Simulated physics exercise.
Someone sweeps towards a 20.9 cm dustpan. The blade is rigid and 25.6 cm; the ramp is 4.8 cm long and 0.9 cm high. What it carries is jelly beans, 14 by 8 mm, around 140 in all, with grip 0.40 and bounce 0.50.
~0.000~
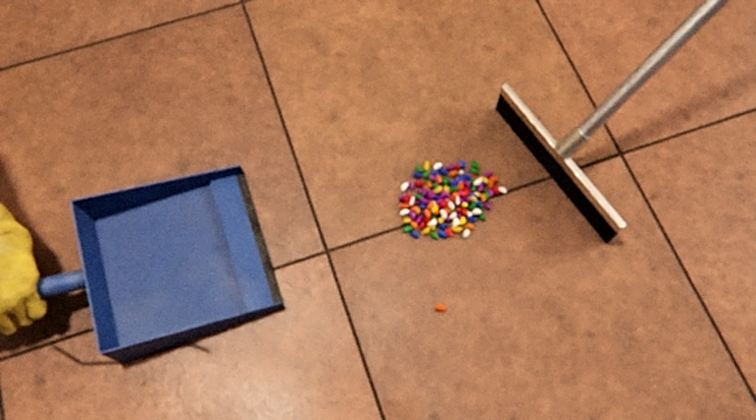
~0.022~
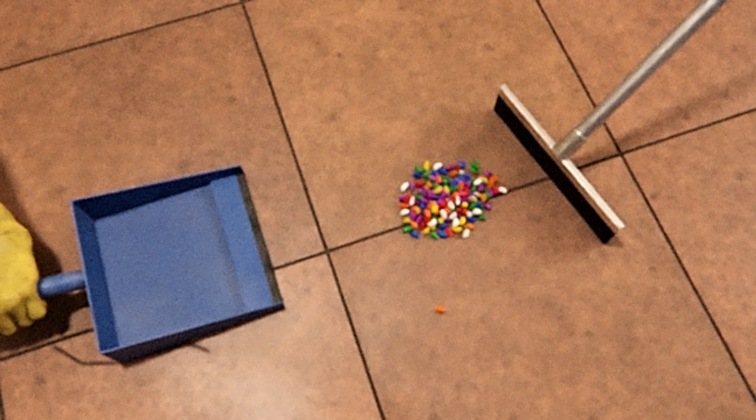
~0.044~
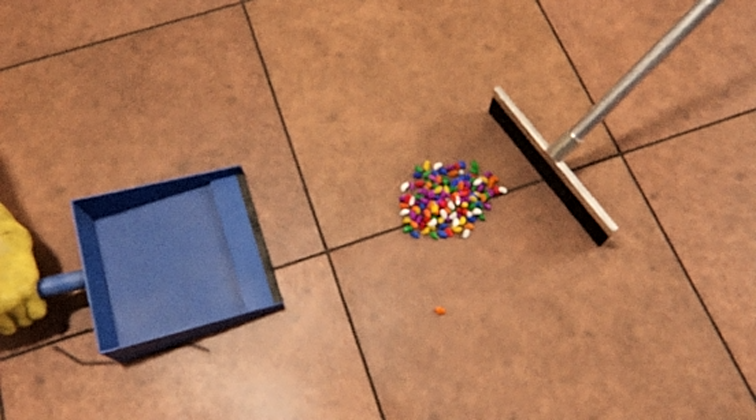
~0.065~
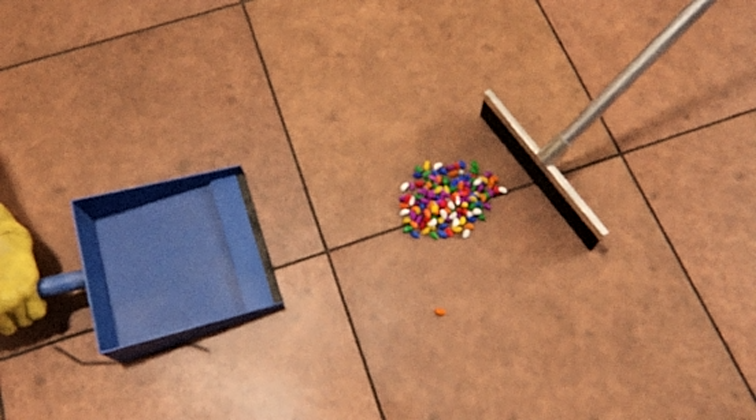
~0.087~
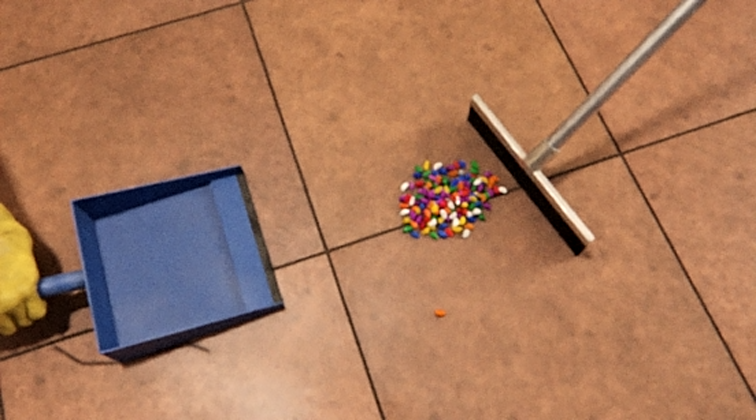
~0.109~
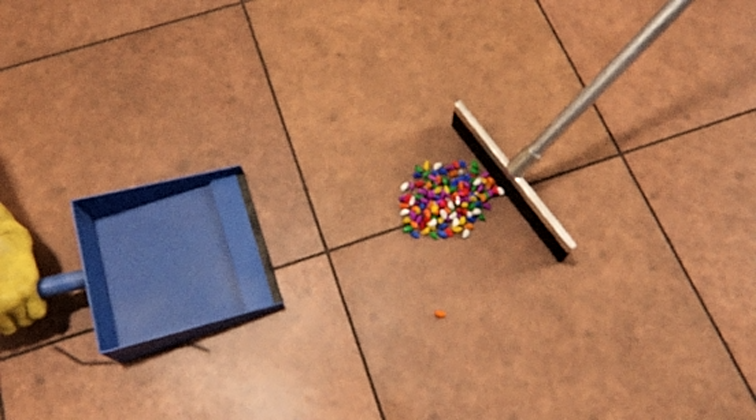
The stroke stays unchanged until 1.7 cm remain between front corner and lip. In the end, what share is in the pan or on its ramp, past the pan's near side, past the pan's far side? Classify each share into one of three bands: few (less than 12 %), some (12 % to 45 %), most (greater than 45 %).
Classification: Pan - some, near side - some, far side - few.
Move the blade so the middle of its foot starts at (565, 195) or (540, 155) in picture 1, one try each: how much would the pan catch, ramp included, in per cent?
I'd put it near 30 per cent for the first and near 35 per cent for the second.
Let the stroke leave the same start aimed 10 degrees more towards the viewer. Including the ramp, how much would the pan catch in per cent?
Roughly 30 per cent would finish in the pan or on its ramp.
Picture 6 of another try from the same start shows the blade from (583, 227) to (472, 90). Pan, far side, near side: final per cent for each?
Final per cent - pan 5, far 5, near 15.
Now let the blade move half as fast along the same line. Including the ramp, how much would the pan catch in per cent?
Then roughly 15 per cent.
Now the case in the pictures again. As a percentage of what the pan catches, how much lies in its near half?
Estimate: Close to 70 %.
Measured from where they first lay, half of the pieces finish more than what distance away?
Median: Approx. 32 cm.
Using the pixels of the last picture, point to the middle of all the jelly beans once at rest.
I'd put it at about (254, 290).
After 0.24 s, middle of the blade 18 cm from the lip; 0 % over the lip, far side 0 %, near side 15 %.
Then, at 0.33 s, middle of the blade 8 cm from the lip; 0 % over the lip, far side 0 %, near side 25 %.
After 0.55 s, middle of the blade 5 cm from the lip; 40 % over the lip, far side 0 %, near side 30 %.
By 2.8 s all is still; pan 40 %, near side 30 %, far side 0 %, in front of the lip or behind the blade 30 %.
